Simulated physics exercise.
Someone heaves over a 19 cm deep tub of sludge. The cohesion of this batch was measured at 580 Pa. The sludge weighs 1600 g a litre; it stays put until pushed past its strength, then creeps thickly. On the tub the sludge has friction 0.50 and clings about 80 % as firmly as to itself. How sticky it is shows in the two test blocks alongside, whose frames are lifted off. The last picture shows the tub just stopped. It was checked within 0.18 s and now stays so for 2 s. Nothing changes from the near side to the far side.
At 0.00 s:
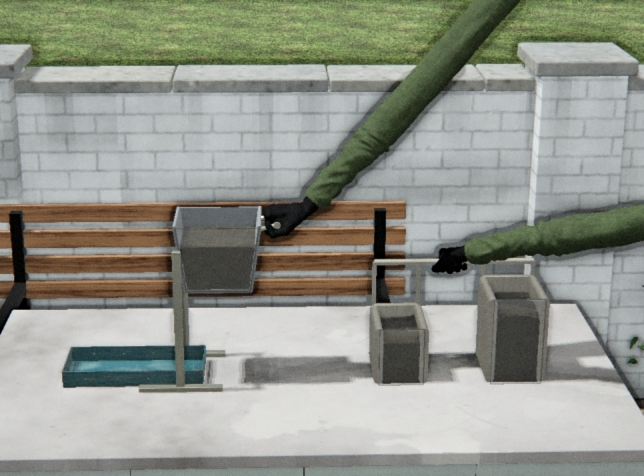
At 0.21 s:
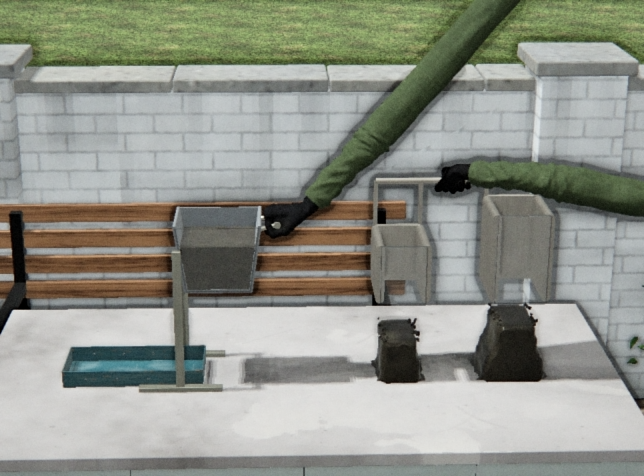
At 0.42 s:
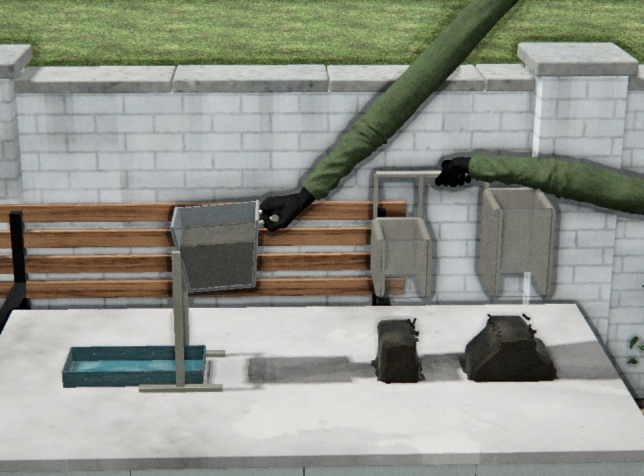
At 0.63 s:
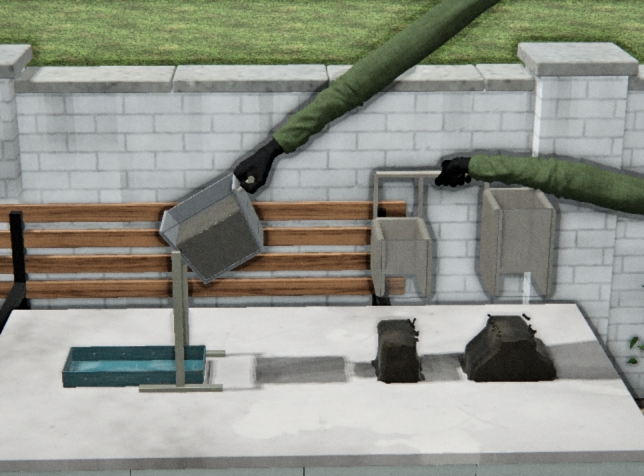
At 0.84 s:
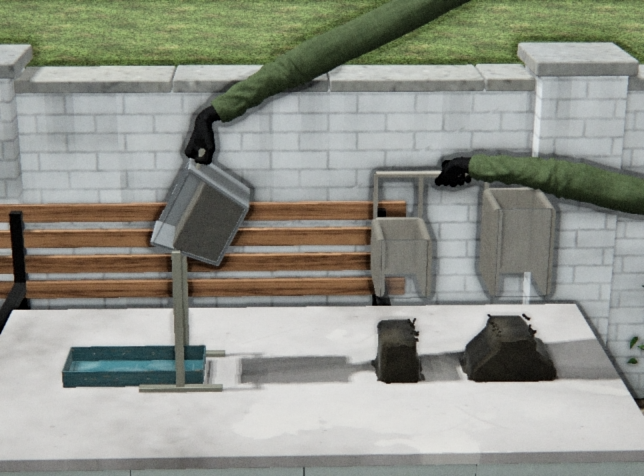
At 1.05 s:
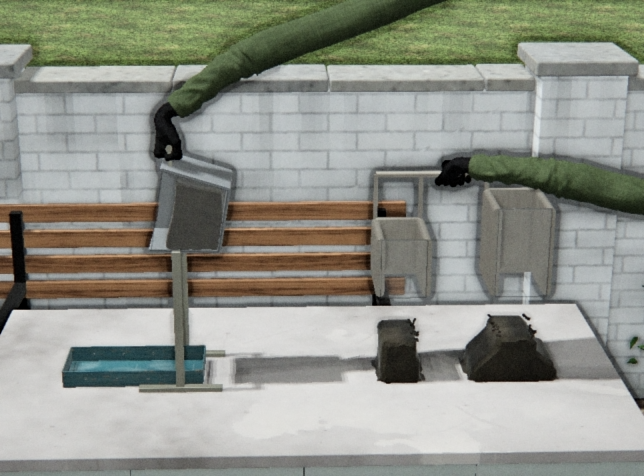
Two box moulds rising in a gloved hand off dark blocks that slump, then another hand tilting a sludge tub leftward.
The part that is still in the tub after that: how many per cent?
It comes to some 98 %.
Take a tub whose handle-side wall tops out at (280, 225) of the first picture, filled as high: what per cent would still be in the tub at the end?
It would be near 55 %.
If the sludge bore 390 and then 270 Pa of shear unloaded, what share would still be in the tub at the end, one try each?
In turn about 65 %, 50 %.
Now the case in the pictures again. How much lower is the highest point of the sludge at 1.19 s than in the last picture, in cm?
Some 3 cm.
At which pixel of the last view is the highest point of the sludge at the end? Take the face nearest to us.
At about (200, 202).
After 1.19 s, the tub is at 80 degrees and holds 100 %.
After 1.36 s, the tub is at 80 degrees and holds 98 %.
After 1.53 s, the tub is at 80 degrees and holds 98 %.
After 1.70 s, the tub is at 80 degrees and holds 98 %.
After 3.05 s, the tub is at 80 degrees and holds 98 %.
